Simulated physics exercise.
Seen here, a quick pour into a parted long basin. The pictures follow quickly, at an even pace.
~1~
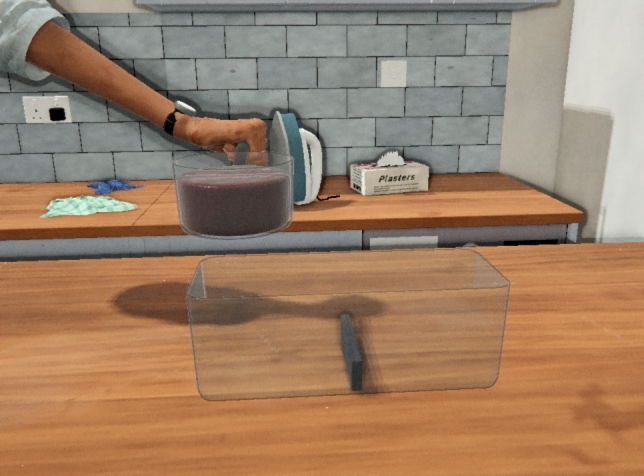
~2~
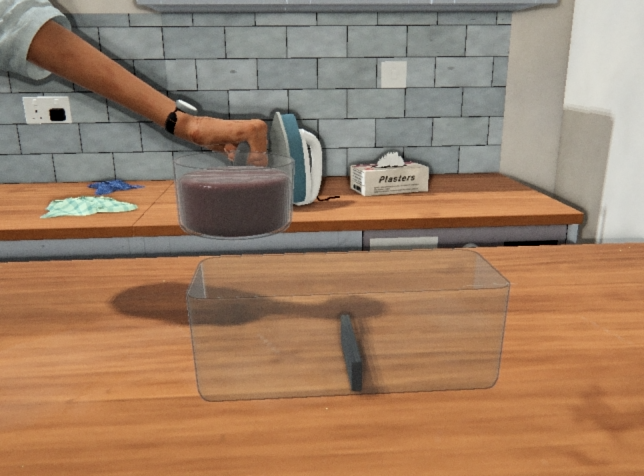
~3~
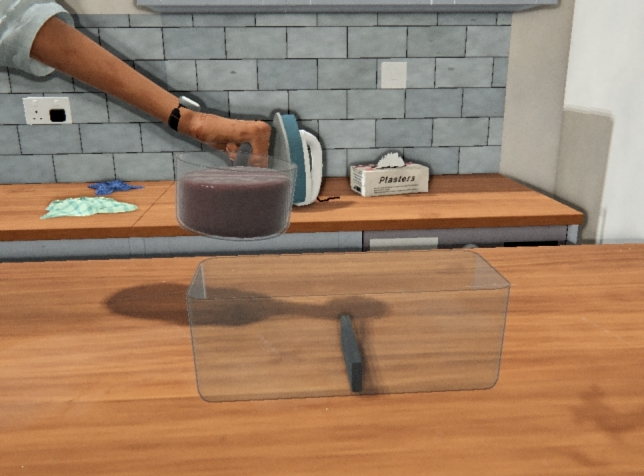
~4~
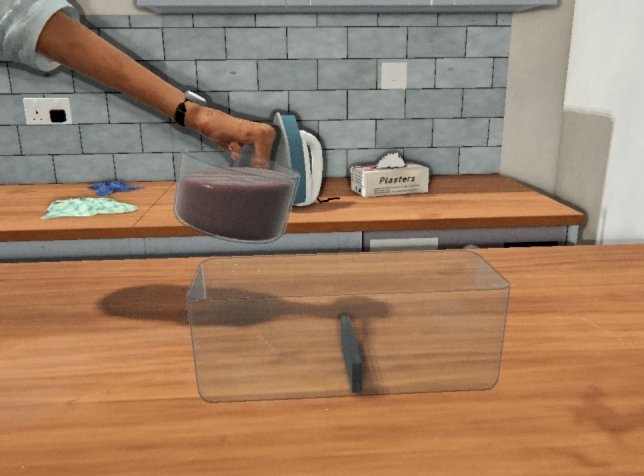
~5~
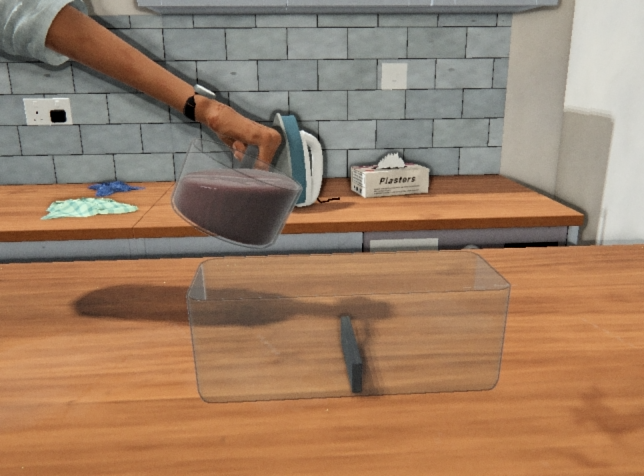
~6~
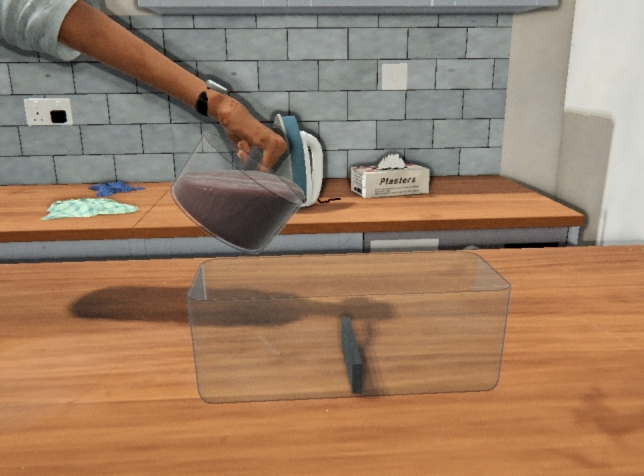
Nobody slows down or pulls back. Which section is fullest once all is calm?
The left section gets the most.
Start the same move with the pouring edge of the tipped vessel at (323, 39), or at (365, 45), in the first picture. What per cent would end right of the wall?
First some 85, then 75 per cent.
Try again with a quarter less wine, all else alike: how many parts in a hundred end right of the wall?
It comes to 10 per cent or so.
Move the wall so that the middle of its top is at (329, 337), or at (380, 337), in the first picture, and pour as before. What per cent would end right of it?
The first gives 50 %, the second 20 %.
A moment on, the tilt is 105° and 24 per cent is still to pour, 39 is left of the wall and 8 right of it.
Next, the tilt is 108° and 5 per cent is still to pour, 76 is left of the wall and 16 right of it.
Then the tilt is 108° and 0 per cent is still to pour, 75 is left of the wall and 20 right of it.
Later the tilt is 108° and 0 per cent is still to pour, 76 is left of the wall and 21 right of it.
In the end 75 per cent lies left of the wall, 21 right of it and 3 outside.
